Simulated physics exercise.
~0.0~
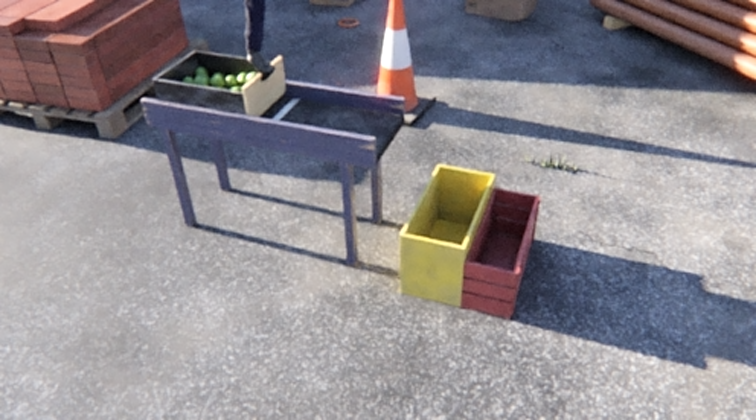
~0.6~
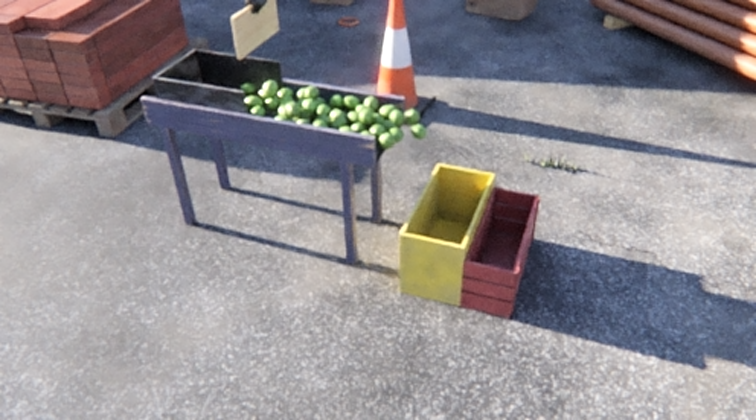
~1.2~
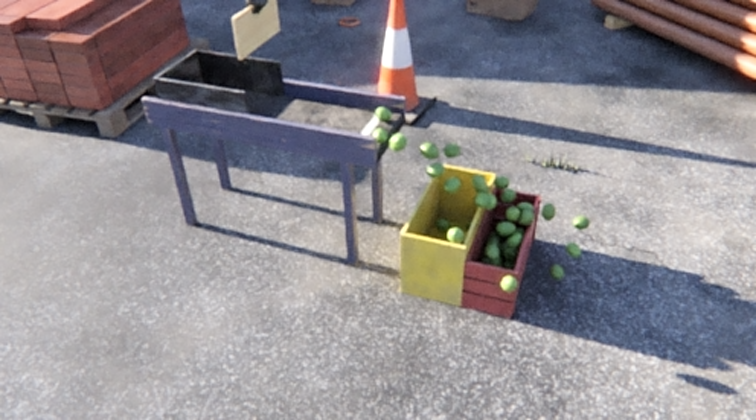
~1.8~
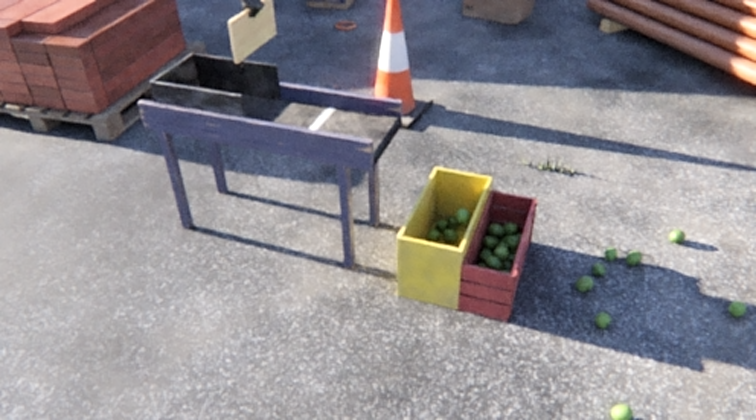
A purple-grey table-like conveyor stands on sunlit grey asphalt, seen from above at a slight sway, with stacked reddish blocks on a pallet at left, an orange-and-white cone behind and rust-coloured pipes at upper right. A black pen of green limes sits on its left end, closed by a pale wooden gate, and a yellow bin and a red tote wait beyond its right end. The gate lifts, and the limes spread rightward along the dark belt. They spill off the end, some dropping into the yellow bin, many more into the red tote, and others flying past. Finally the belt is empty, most limes rest in the red tote, fewer lie in the yellow bin, and several are scattered on the ground at right.
